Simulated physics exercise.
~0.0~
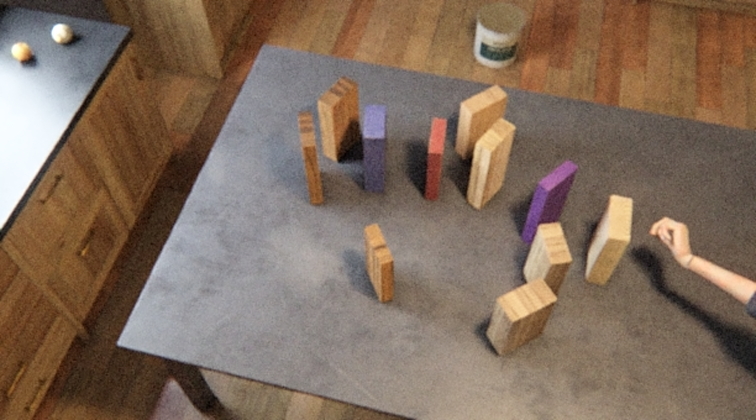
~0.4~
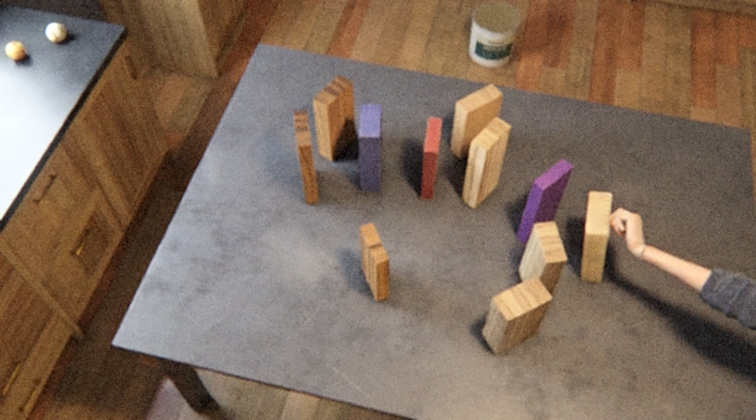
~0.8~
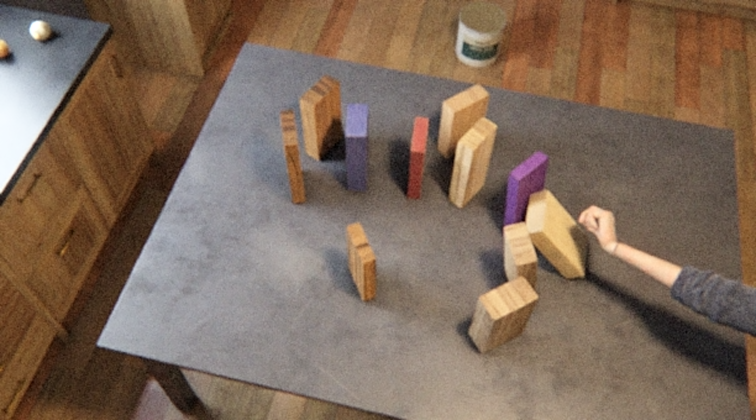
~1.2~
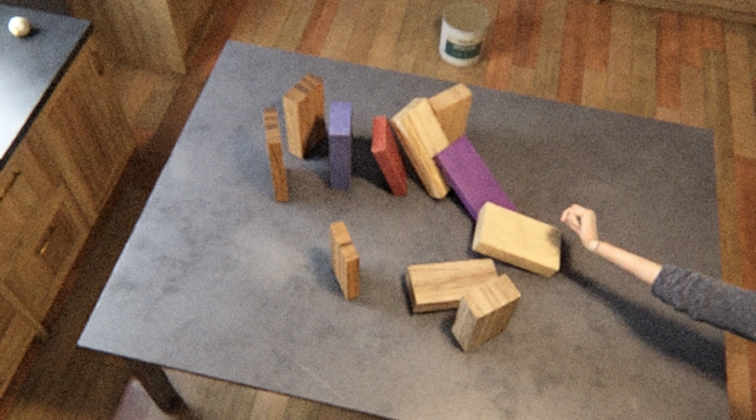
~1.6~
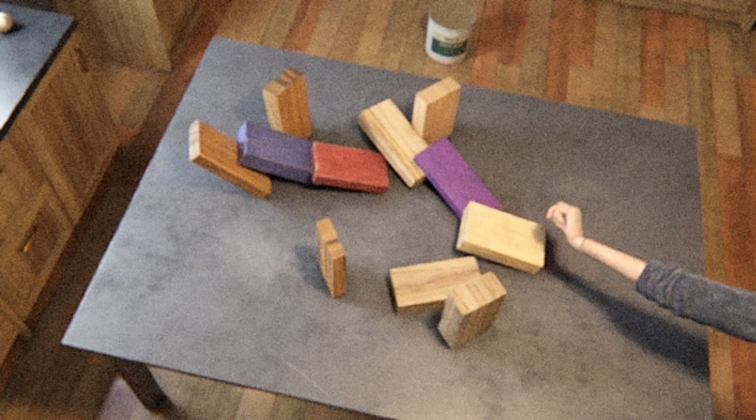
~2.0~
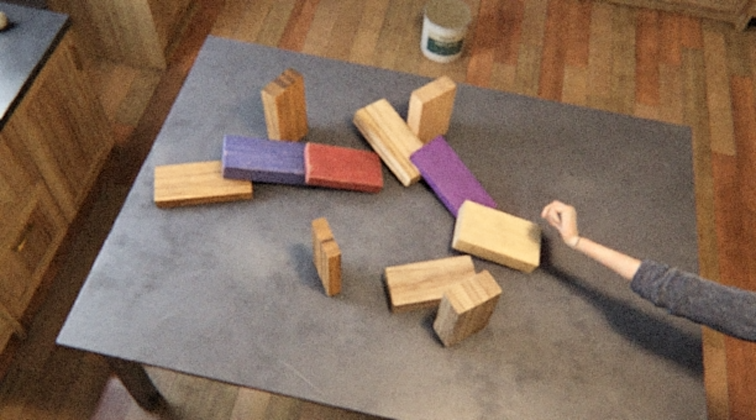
A hand reaches in from the right and pushes a pale wooden block standing near the right side of a dark table scattered with upright blocks. The pale block tips left into the purple block and a shorter wooden one beside it, and both go down. The purple block knocks a light wooden block behind it, which leans over and sends the red block tilting left. The red block topples into the blue one, which in turn knocks down a brown block at the far left. At the end the fallen blocks lie in a bent trail, while four wooden blocks remain standing.
